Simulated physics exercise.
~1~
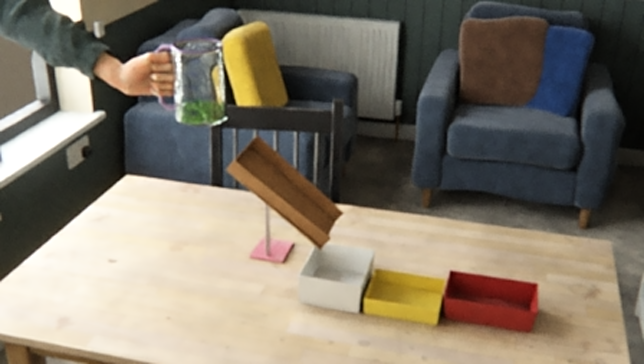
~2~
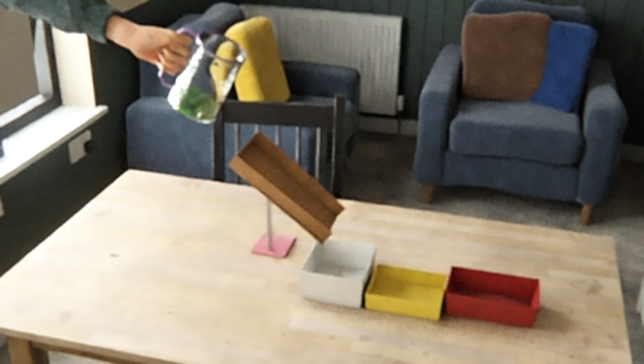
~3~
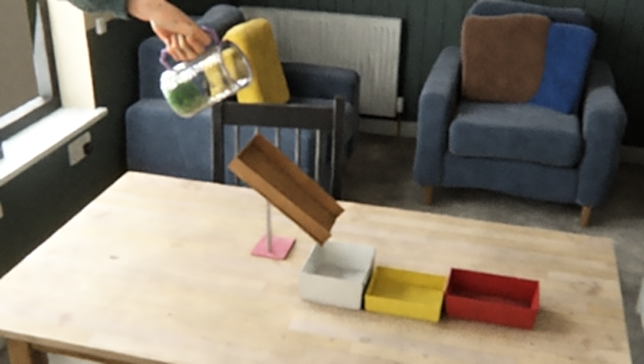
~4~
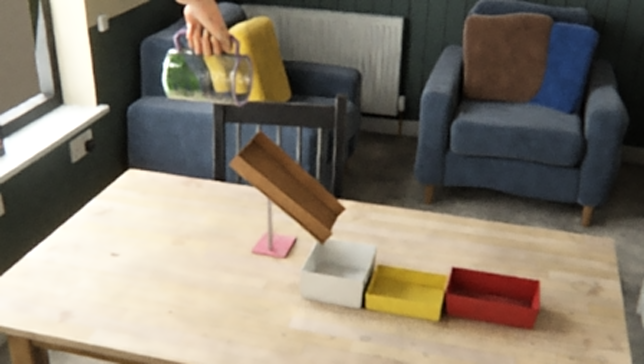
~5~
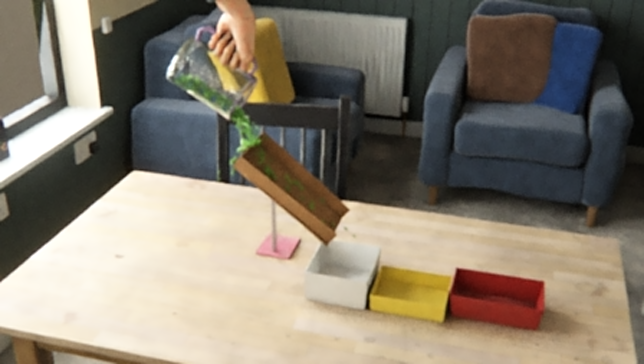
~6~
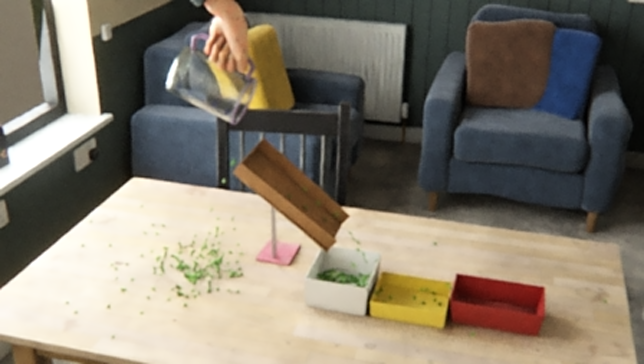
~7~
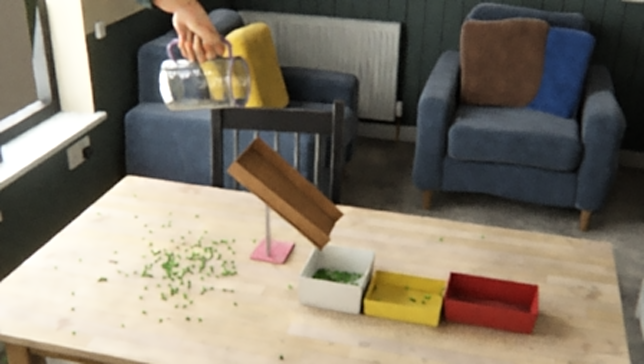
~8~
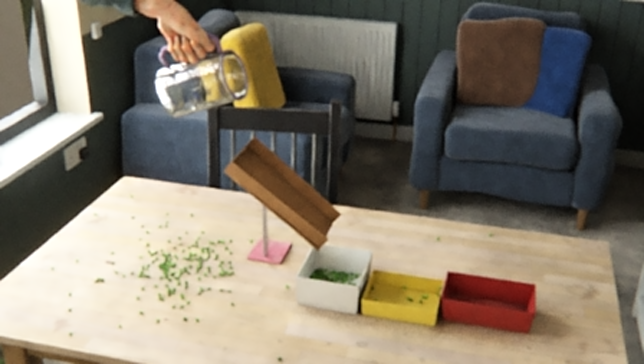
A tilted brown chute on a pink-based stand slopes down to the right on a pale wooden table, ending above a white tin, with a yellow tin and a red tin beside it. The slightly swaying view looks across the table towards blue armchairs with cushions. At upper left, a hand holds a clear jug of green peas and gradually tips it over. Peas pour onto the chute and slide down. Many land in the white tin and a few in the yellow, while others scatter across the table's left side. The hand tilts the emptied jug partly back, leaving the red tin empty.
